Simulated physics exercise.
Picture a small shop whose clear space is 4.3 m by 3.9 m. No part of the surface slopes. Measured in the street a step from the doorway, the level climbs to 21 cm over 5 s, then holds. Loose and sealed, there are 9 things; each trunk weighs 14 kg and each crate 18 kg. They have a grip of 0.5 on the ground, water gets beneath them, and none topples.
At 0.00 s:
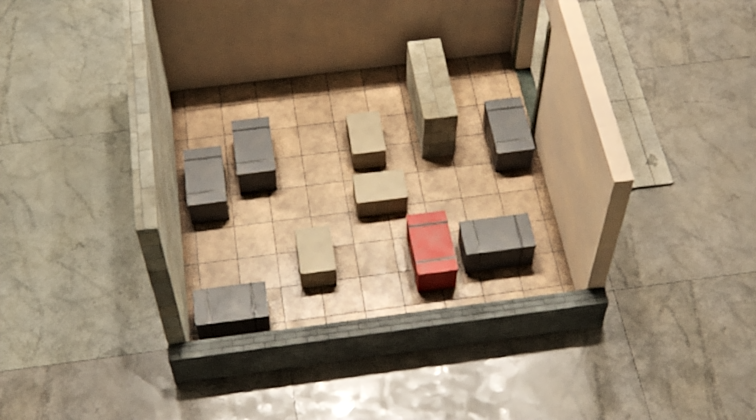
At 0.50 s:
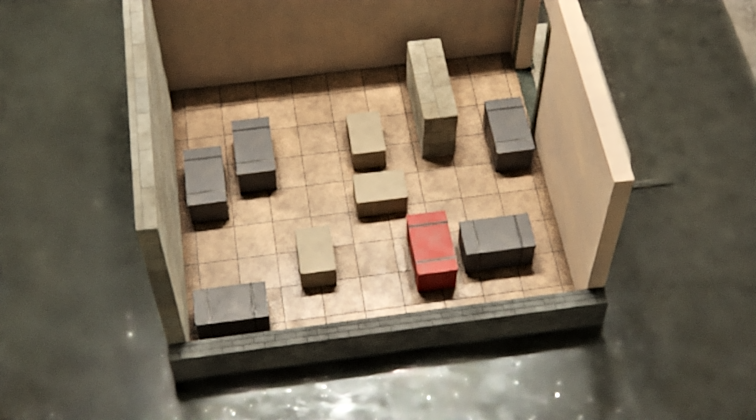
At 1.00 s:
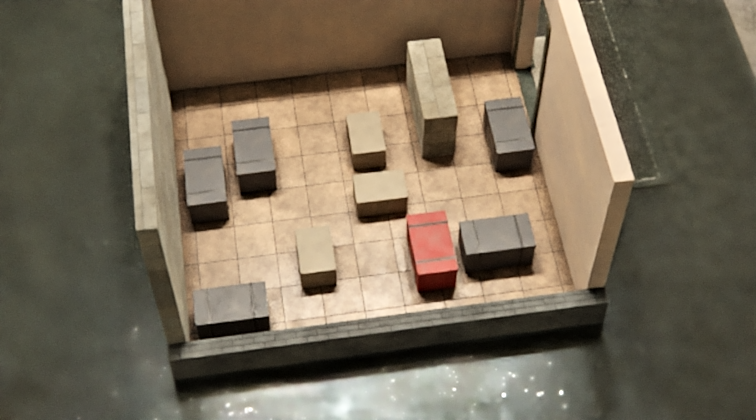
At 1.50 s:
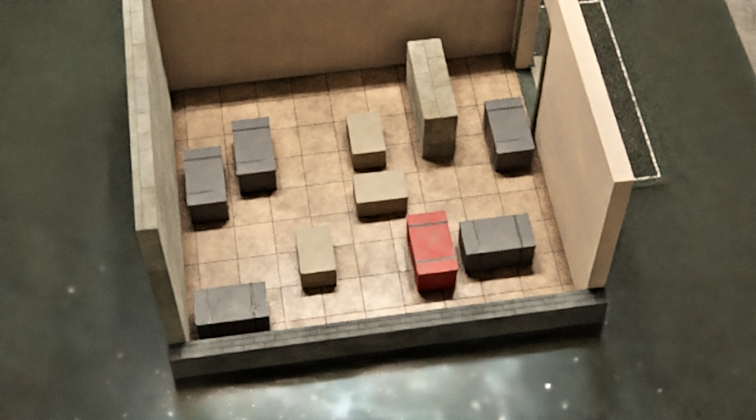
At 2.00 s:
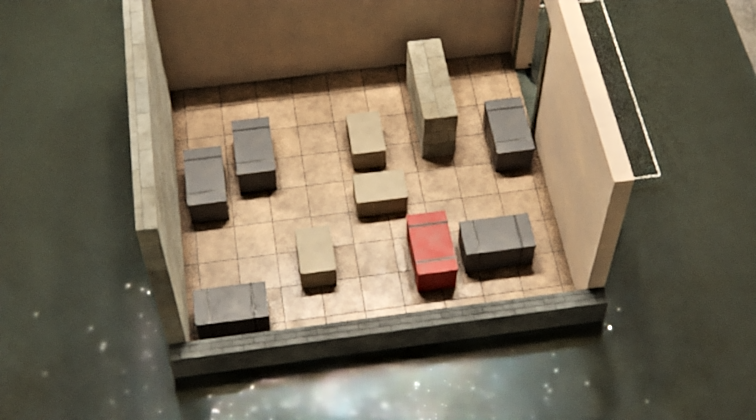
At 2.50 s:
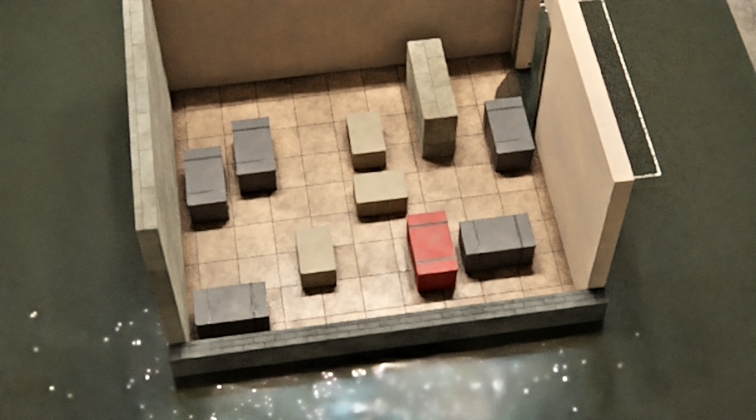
The clip shows a small walled room holding a red trunk among gray and tan blocks, all staying still, while the pale ground outside turns dark and watery and glinting specks shift along the front.
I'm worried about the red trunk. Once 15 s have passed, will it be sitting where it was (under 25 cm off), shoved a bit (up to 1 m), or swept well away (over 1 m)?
It is pushed well off.
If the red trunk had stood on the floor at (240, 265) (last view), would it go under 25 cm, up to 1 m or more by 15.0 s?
Here it heads a good way off.
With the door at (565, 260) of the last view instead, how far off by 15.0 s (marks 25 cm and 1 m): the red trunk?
The red trunk would go a long distance.
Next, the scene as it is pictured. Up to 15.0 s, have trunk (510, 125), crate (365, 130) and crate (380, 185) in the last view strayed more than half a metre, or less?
Note - in order: Farther; smaller; smaller.
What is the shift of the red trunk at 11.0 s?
Around 150 cm from the start by that time.
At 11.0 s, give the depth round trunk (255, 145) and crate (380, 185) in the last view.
I'd estimate 3 cm for the first and 4 cm for the second.
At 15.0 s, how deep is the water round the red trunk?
About 12 cm.
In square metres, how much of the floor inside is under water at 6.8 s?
At that time the wet patch spans about 8.5 m2.
After 3.5 s the red trunk is near (432, 242), 0.0 m from its start, aground; 0 afloat.
After 6.8 s the red trunk is near (427, 246), 0.1 m from its start, aground; 1 afloat.
After 11.0 s the red trunk is near (299, 287), 1.6 m from its start, afloat; 4 afloat.
After 15.0 s the red trunk is near (218, 268), 2.4 m from its start, afloat; 7 afloat.
